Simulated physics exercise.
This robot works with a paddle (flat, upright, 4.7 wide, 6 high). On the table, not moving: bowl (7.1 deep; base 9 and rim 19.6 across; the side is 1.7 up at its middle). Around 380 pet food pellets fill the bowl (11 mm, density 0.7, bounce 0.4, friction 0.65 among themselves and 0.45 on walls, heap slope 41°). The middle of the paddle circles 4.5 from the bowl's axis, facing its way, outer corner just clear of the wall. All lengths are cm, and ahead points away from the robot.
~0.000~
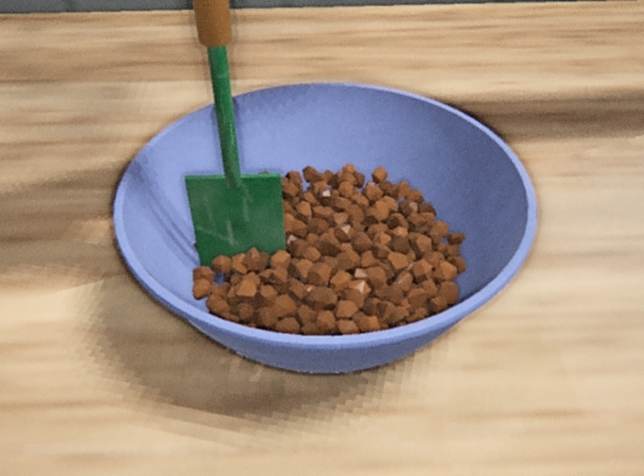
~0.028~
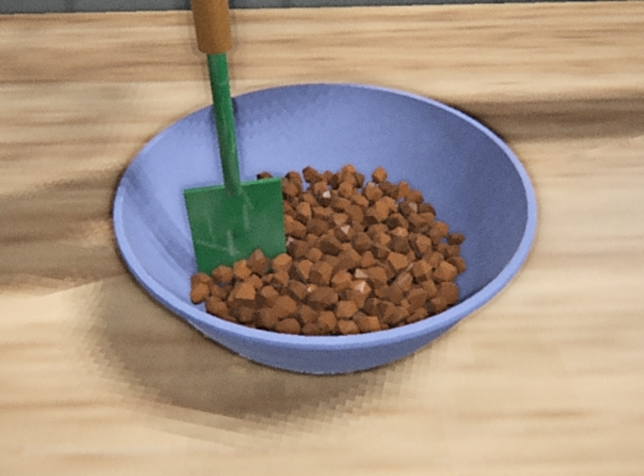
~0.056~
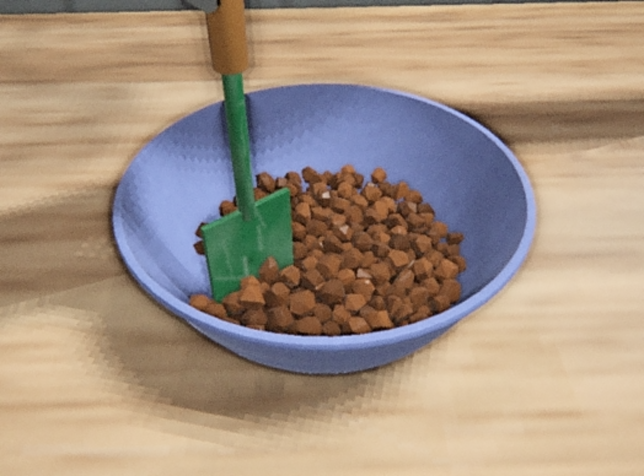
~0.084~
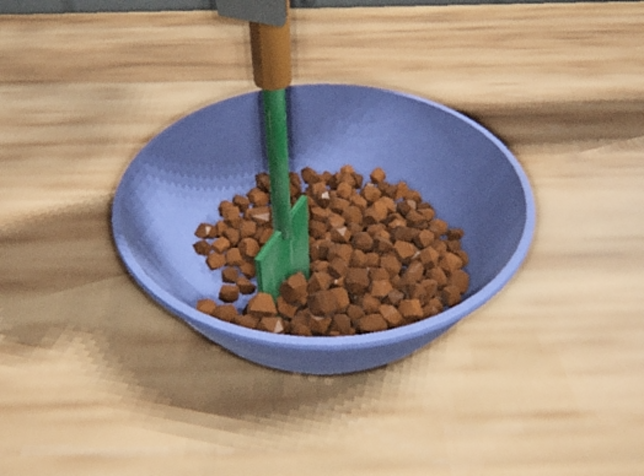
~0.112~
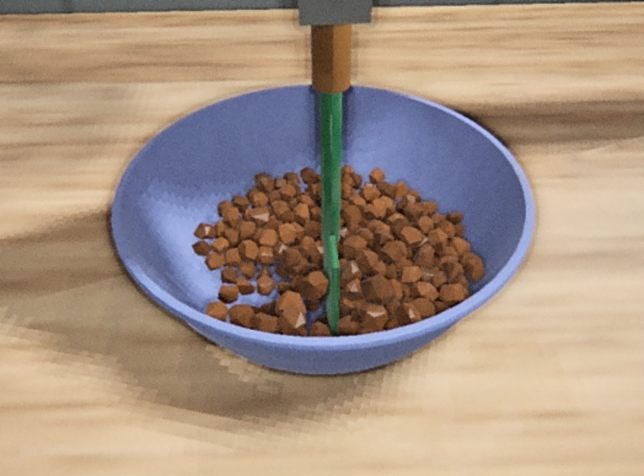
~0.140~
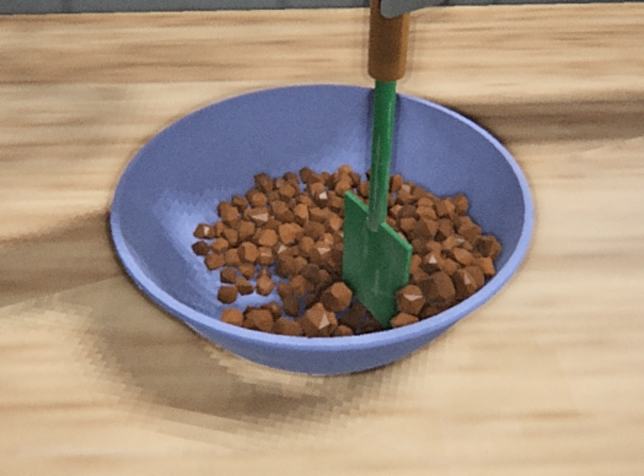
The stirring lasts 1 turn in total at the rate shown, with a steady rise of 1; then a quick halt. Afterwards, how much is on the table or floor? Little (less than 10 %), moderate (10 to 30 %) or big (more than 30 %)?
Answer: Moderate; 10 to 30 % of the pet food pellets finish on the table or floor.
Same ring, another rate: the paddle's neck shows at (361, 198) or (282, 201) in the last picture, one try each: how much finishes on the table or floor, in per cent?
About 20 and 5 per cent.
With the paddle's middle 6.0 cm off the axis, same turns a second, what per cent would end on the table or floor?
In that case some 0 per cent.
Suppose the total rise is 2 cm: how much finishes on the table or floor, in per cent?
Some 15 per cent.
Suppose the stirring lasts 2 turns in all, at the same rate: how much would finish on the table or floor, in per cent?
Then about 35 per cent.
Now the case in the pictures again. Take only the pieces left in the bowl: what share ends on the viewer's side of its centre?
About 60 per cent.
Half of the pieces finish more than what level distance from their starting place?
Some 9 cm.
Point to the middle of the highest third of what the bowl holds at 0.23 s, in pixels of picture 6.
Around (415, 148).
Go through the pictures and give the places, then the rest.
In the first frame, the paddle neck at (229, 150), 0° round; upper third of the load around (344, 242), from x 200 to 455, top at y 175; 381 in the bowl.
In the second frame, the paddle neck at (229, 159), 10° round; upper third of the load around (337, 246), from x 200 to 455, top at y 175.
In the third frame, the paddle neck at (243, 182), 36° round; upper third of the load around (335, 260), from x 200 to 455, top at y 175.
In the fourth frame, the paddle neck at (281, 199), 64° round; upper third of the load around (346, 277), from x 205 to 460, top at y 175.
In the fifth frame, the paddle neck at (331, 203), 93° round; upper third of the load around (385, 272), from x 200 to 475, top at y 175.
In the sixth frame, the paddle neck at (379, 191), 121° round; upper third of the load around (418, 251), from x 200 to 490, top at y 175; 380 in the bowl, 1 in flight or on the tool.
After 0.23 s, 209° round, highest piece 10 above the table; 370 in the bowl, 11 in flight or on the tool.
After 0.31 s, 296° round, highest piece 12 above the table; 337 in the bowl, 9 on the table or floor, 35 in flight or on the tool.
After 0.56 s, 0° round, highest piece 7 above the table; 294 in the bowl, 87 on the table or floor.
After 1.26 s, 0° round, highest piece 7 above the table; 294 in the bowl, 87 on the table or floor.
In the end, 294 in the bowl, 87 on the table or floor. That is 23 % on the table or floor.
